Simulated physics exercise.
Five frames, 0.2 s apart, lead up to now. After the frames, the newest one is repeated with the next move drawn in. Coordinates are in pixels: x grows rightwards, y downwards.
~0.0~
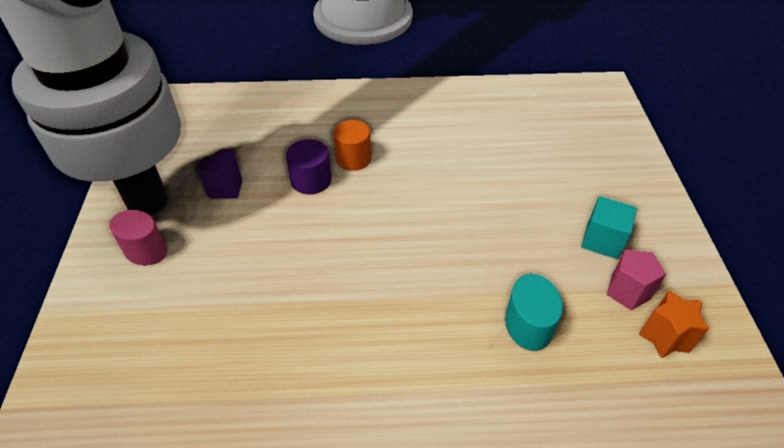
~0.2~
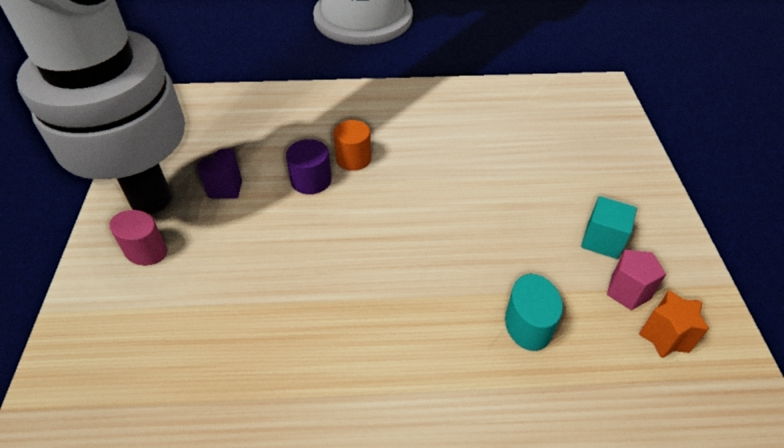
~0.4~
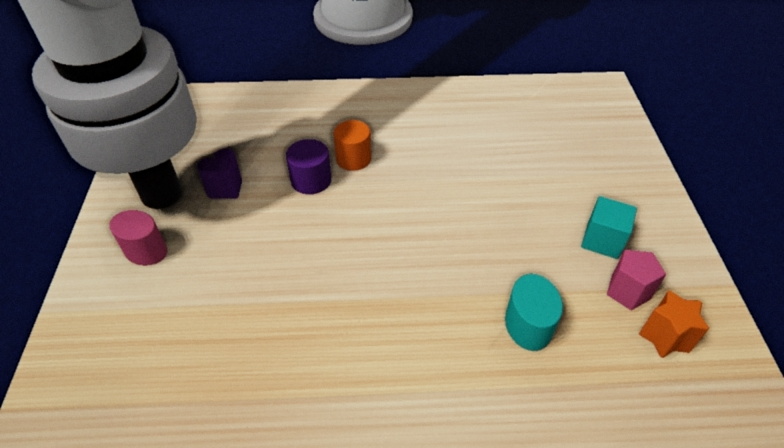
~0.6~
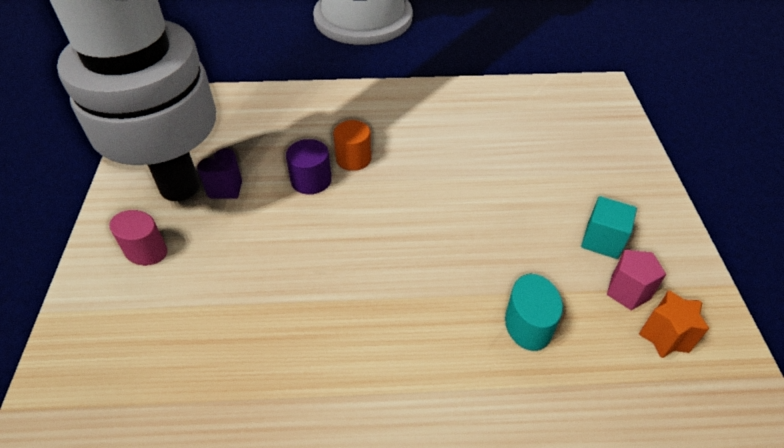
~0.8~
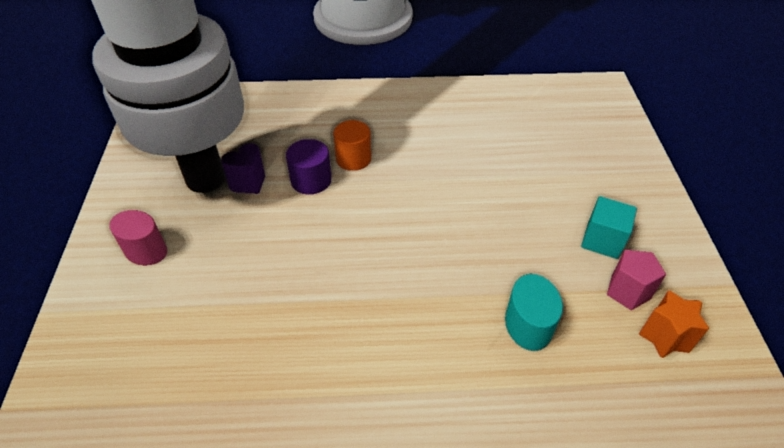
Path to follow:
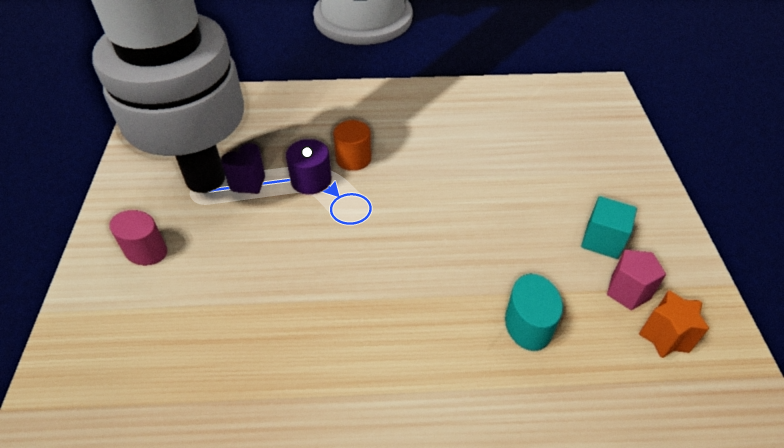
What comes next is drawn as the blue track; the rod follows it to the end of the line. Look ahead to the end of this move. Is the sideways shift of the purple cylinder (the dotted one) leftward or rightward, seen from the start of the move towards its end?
The purple cylinder is shifted sideways to the left, facing along the path from start to end.
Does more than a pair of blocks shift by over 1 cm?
My answer is yes.
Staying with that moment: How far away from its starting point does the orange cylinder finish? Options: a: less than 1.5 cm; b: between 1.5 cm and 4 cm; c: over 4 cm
Option b.
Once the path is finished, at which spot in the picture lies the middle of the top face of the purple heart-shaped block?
Most likely (365, 148).
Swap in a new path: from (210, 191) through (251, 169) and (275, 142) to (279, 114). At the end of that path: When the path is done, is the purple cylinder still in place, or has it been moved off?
It gets moved.
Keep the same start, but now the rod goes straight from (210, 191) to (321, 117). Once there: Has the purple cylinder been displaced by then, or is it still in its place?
At the end of the path, the purple cylinder has moved off its old spot.
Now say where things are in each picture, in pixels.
In the first picture, rod's lower end (148, 202); pink elliptical block (132, 224); purple heart-shaped block (218, 161); purple cylinder (307, 152); orange cylinder (352, 131).
In the second picture, rod (151, 200); blocks still.
In the third picture, rod (162, 195); blocks still.
In the fourth picture, rod (180, 188); blocks still.
In the fifth picture, rod (206, 179); pink elliptical block (132, 224); purple heart-shaped block (242, 155); purple cylinder (307, 152); orange cylinder (352, 131).
Drawn move, from (210, 191) over (264, 183) and (316, 181) to (351, 209); the dot is on the purple cylinder.
What follows on the original path. One third of the way, rod (261, 172); purple heart-shaped block (297, 147); purple cylinder (333, 152); orange cylinder (356, 130).
Two thirds of the way, rod (315, 170); purple heart-shaped block (352, 145); purple cylinder (387, 155); orange cylinder (375, 124).
At the end, rod (350, 198); pink elliptical block still; purple heart-shaped block (365, 148), turned 35° anticlockwise; purple cylinder (405, 154); orange cylinder (377, 123).
